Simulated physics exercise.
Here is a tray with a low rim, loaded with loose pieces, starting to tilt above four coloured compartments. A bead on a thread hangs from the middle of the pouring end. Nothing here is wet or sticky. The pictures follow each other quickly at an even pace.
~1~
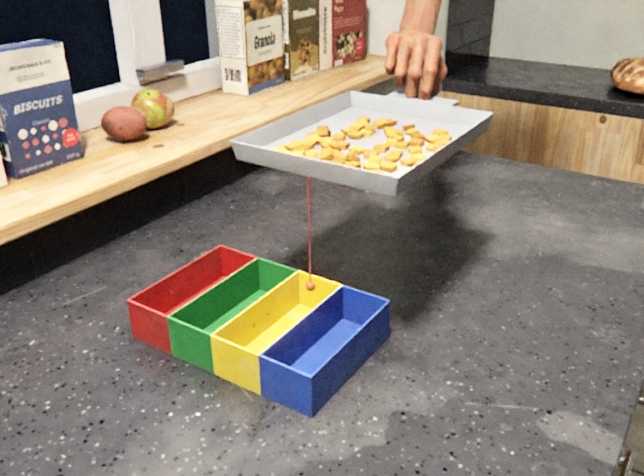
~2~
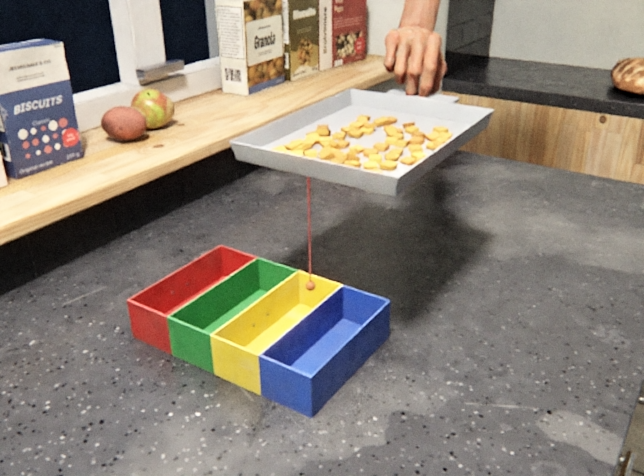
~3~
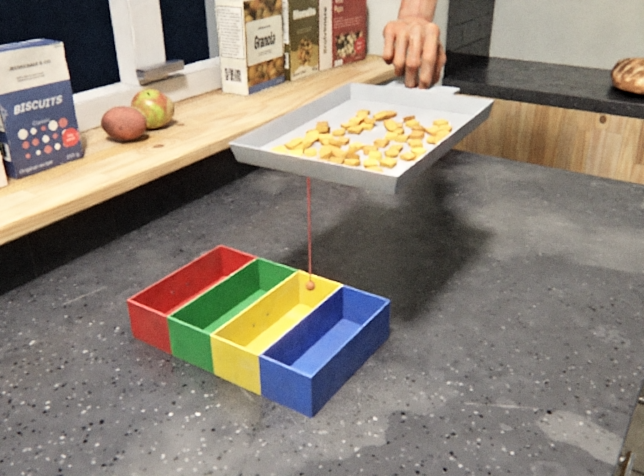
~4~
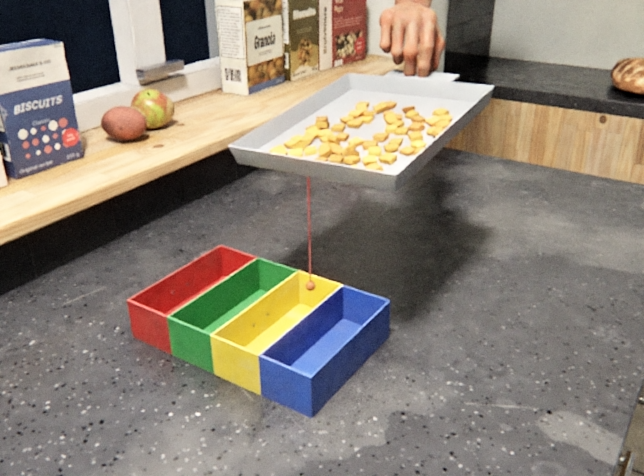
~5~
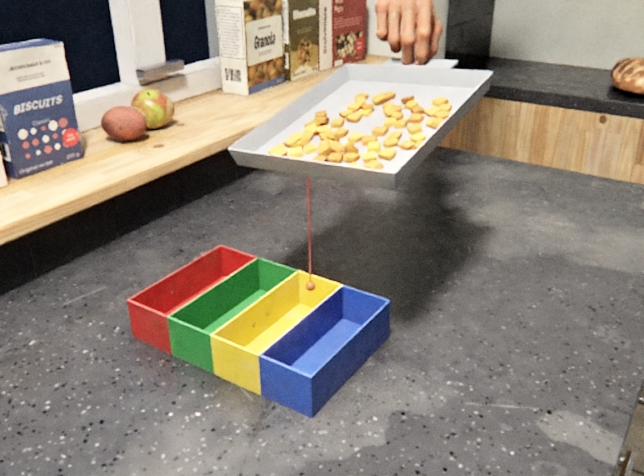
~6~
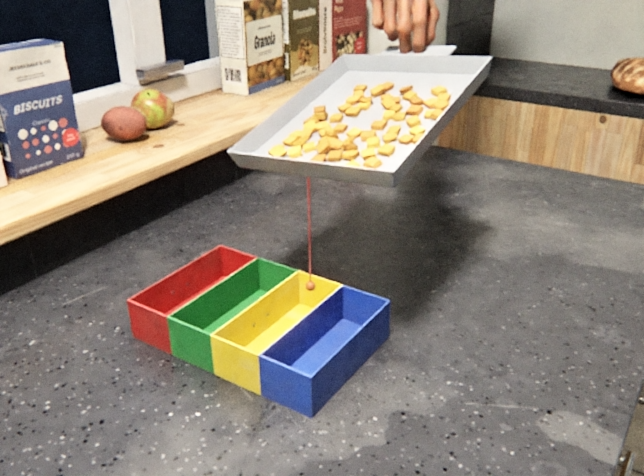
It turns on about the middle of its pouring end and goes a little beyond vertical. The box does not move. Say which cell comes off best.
The green cell gets the most.
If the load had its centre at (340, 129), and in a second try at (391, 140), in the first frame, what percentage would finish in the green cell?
First some 70, then 50 per cent.
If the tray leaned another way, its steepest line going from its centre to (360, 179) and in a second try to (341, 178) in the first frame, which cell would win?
In turn: The cell in blue; the blue cell.
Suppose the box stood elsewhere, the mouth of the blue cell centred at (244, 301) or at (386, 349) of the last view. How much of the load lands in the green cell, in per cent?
Roughly 0 per cent, and 20 per cent.
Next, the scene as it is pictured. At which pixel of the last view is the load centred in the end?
Roughly at (235, 329).
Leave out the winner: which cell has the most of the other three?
In second place: The yellow one.
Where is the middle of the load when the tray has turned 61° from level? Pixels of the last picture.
Around (300, 132).
Shortly afterwards, tray tipped steeply; the whole lot on the tray.
Next, tray tipped past a quarter turn; the bulk on the tray; a little in the green cell; only a few in the yellow cell; only a few in the red cell; near a quarter falling or outside the box.
Some moments later, tray tipped past a quarter turn; near two thirds in the green cell; near a quarter in the yellow cell; a little in the red cell; only a few in the blue cell; only a few falling or outside the box.
In the end, tray tipped past a quarter turn; near two thirds in the green cell; near a quarter in the yellow cell; a little in the red cell; only a few in the blue cell; only a few outside the box.
